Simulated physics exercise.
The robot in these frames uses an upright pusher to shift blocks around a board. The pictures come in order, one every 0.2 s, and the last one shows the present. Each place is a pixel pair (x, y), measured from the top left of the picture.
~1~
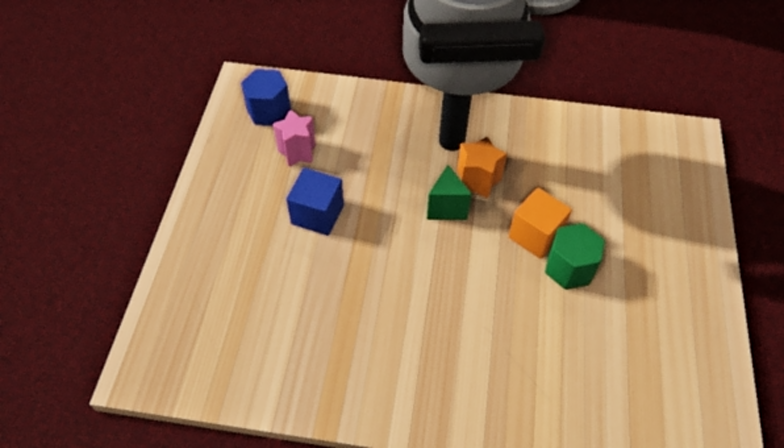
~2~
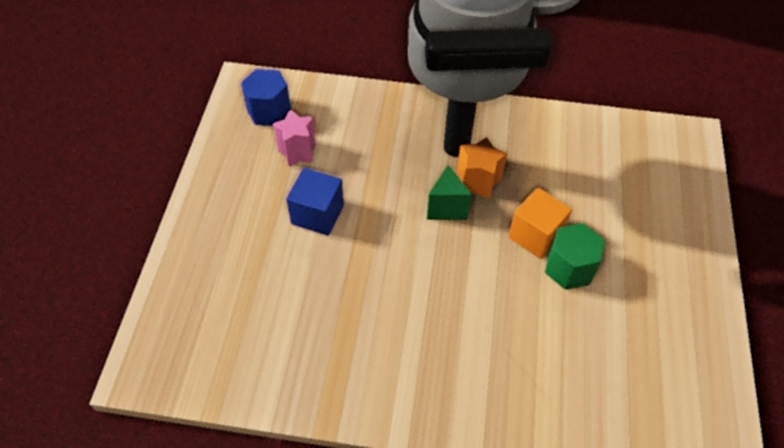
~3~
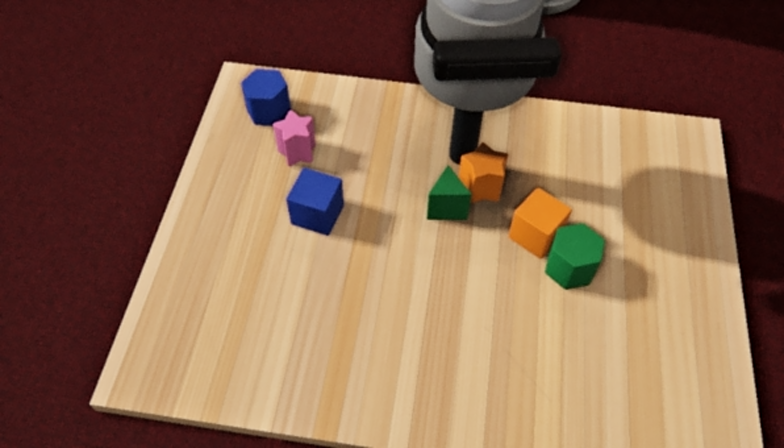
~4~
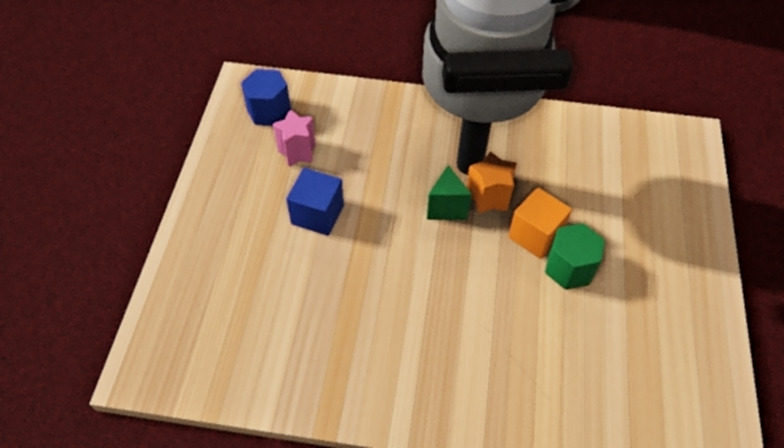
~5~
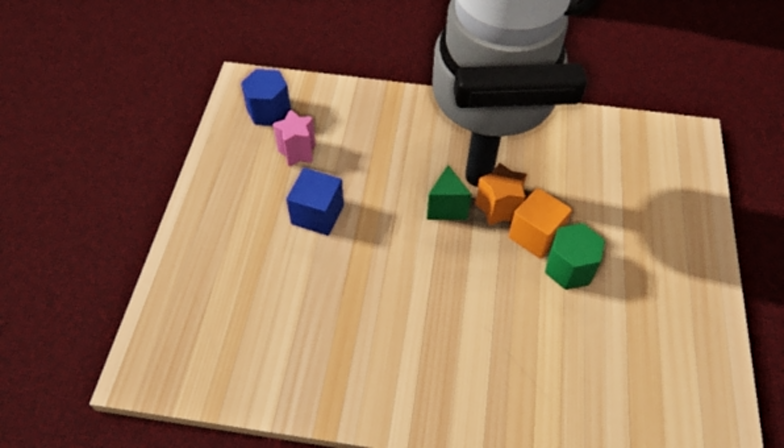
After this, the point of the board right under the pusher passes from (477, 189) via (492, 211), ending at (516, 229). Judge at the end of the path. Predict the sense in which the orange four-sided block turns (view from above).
Clockwise.
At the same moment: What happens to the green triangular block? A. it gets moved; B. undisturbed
B.
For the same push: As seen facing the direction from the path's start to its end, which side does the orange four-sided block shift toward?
Sideways shift: Left.
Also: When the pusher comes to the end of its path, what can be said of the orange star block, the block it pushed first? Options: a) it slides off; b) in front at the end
b.
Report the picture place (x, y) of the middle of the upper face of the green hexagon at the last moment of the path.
The middle of its upper face will lie at (620, 277).
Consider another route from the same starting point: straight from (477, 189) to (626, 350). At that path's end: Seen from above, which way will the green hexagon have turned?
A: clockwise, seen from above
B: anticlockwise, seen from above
(A)
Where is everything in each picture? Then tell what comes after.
In the first frame, lower end of the pusher at (452, 141), tops of blocks, green triangular block at (450, 184), orange star block at (483, 154), orange four-sided block at (544, 210), green hexagon at (580, 244).
In the second frame, pusher at (457, 148), blocks as before.
In the third frame, pusher at (463, 155), orange star block at (487, 160).
In the fourth frame, pusher at (470, 165), orange star block at (495, 170).
In the fifth frame, pusher at (479, 177), green triangular block at (450, 184), orange star block at (505, 182), orange four-sided block at (544, 210), green hexagon at (580, 244).
The first path, step by step. Halfway along, pusher at (496, 199); orange star block at (529, 199), turned 20° anticlockwise; orange four-sided block at (564, 225), turned 25° clockwise; green hexagon at (594, 259).
At the end, pusher at (519, 217); green triangular block not moved; orange star block at (555, 214), turned 25° anticlockwise; orange four-sided block at (592, 239), turned 25° clockwise; green hexagon at (620, 277).
